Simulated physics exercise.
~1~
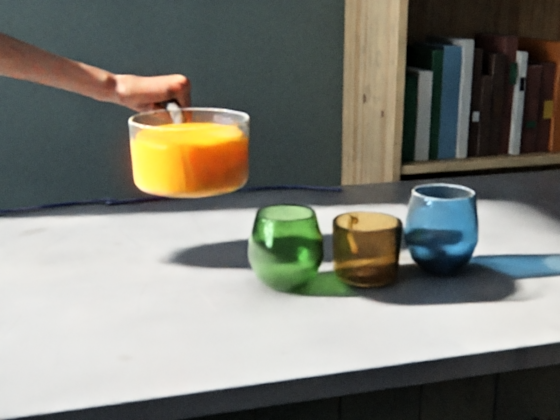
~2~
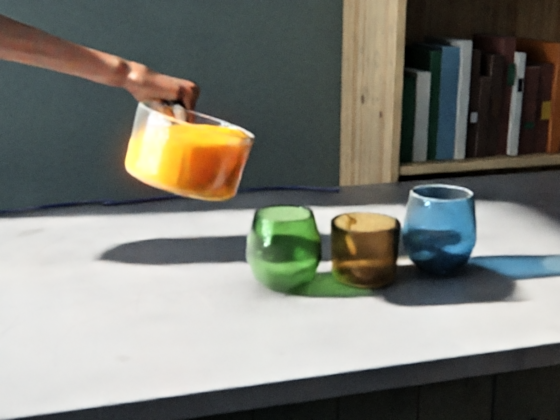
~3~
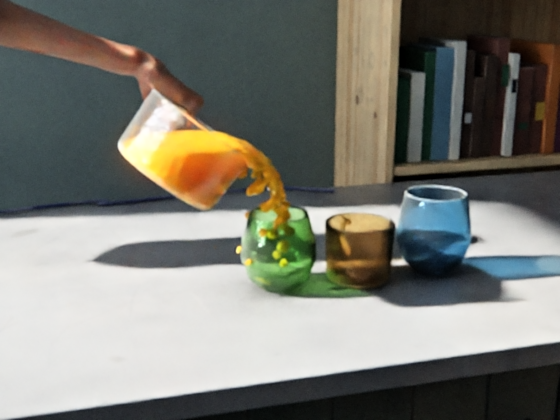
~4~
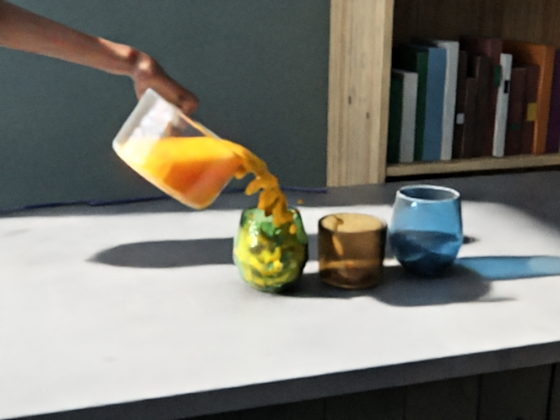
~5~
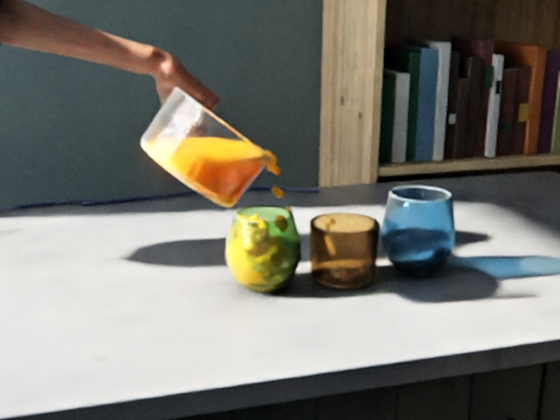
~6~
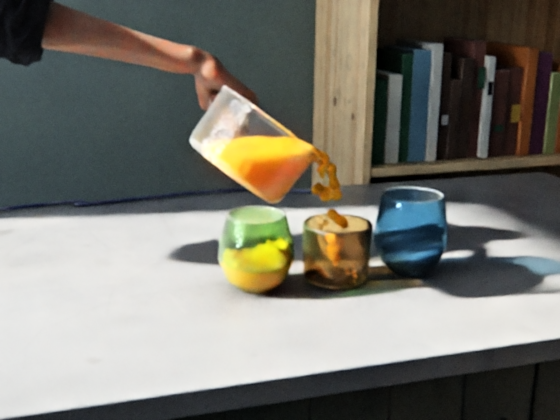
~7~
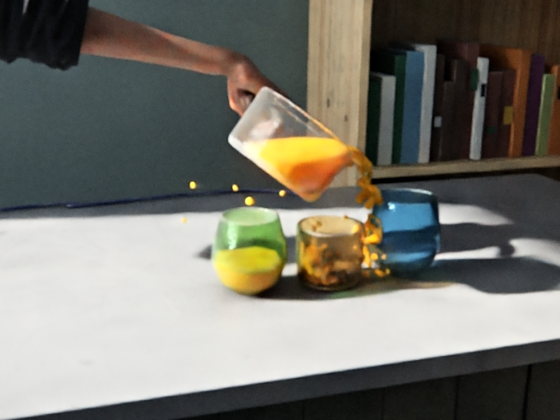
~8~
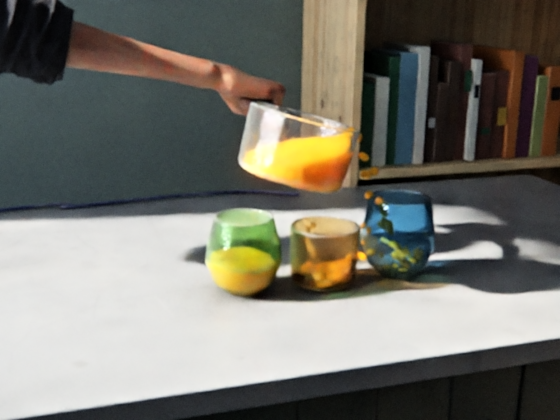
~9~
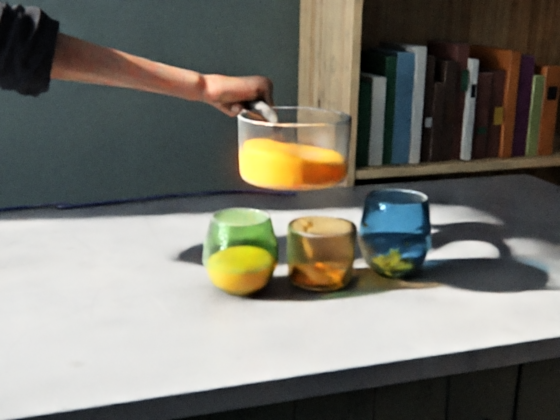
A bare forearm reaches in from the left, holding a clear pot of orange juice above a pale worktop, seen from the front and slightly above. Below stand an empty green glass, a shorter amber cup and a blue glass, with books shelved behind at right. The hand tips the pot rightward and juice pours into the green glass, splashing a little. Still tilted, the pot moves right over the amber cup, then the blue glass, as the view pans slightly right. Finally the hand levels the pot, still holding juice, leaving the green glass partly filled, some in the amber cup and a little in the blue glass.
